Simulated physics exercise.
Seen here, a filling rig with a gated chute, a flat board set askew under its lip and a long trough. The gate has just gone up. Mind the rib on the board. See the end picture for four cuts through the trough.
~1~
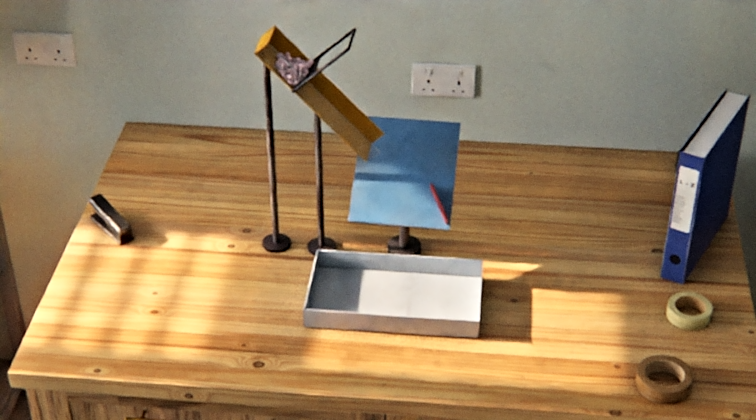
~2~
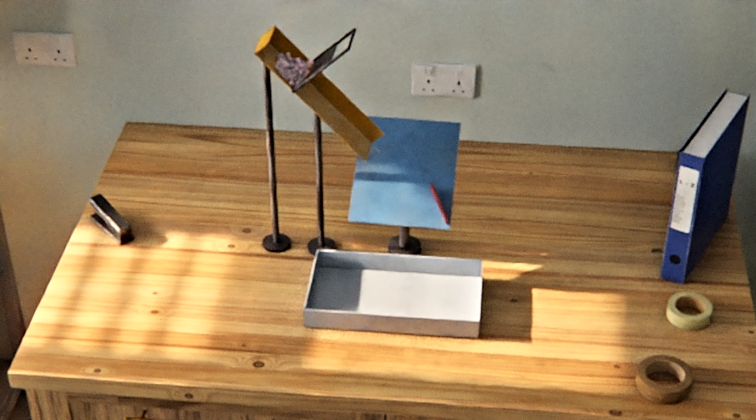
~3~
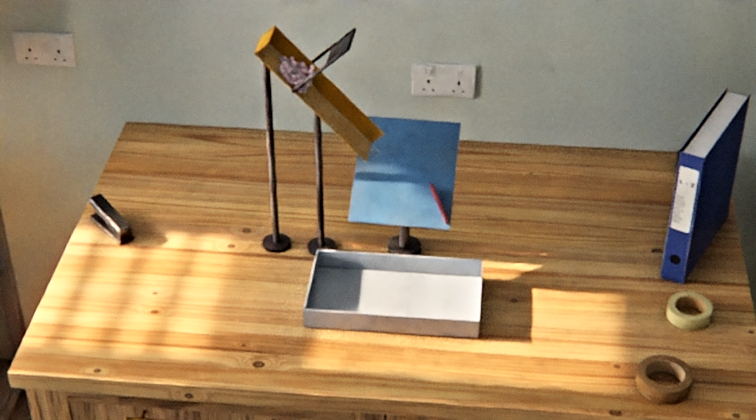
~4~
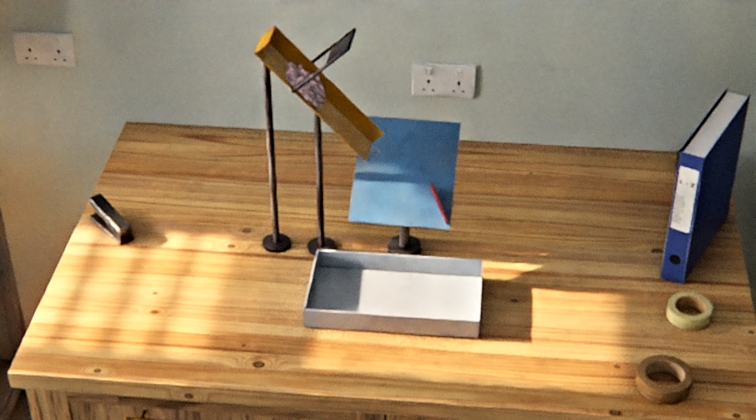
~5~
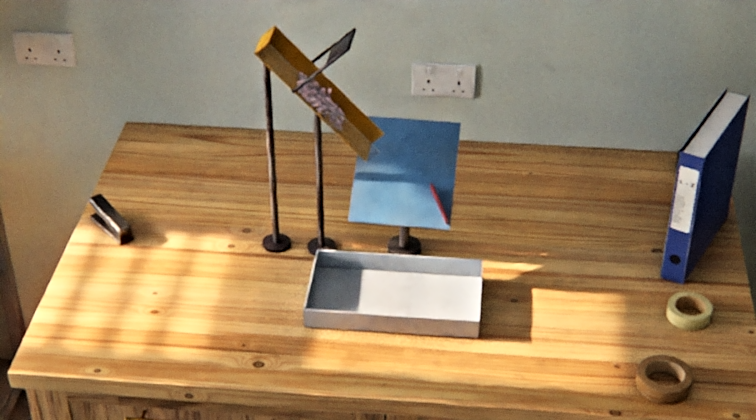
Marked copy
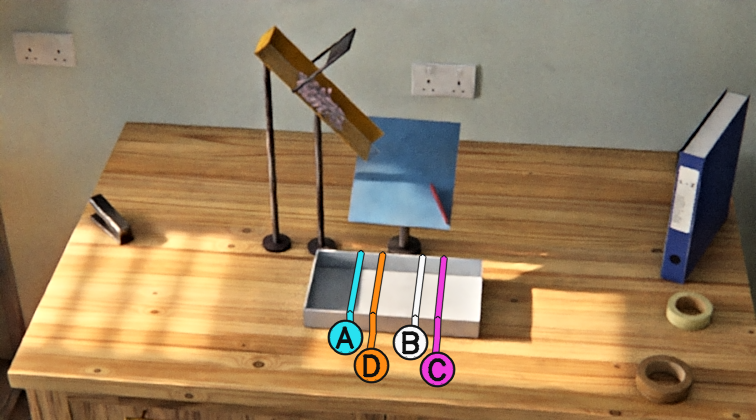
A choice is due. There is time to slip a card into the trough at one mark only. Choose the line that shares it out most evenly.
Choose C.
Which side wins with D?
More lands on the right.
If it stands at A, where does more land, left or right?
The right side.
On the marked copy, line A crosses the front rim at (350, 312); line B crosses the front rim at (415, 317); line C crosses the front rim at (437, 318); line D crosses the front rim at (372, 314).
Choosing A, of what is caught, only a few on the left of the divider, all but a few on the right.
Choosing B, of what is caught, a small share on the left of the divider, the bulk on the right.
Choosing C, of what is caught, close to a third on the left of the divider, close to two thirds on the right.
Choosing D, of what is caught, a small share on the left of the divider, all but a few on the right.
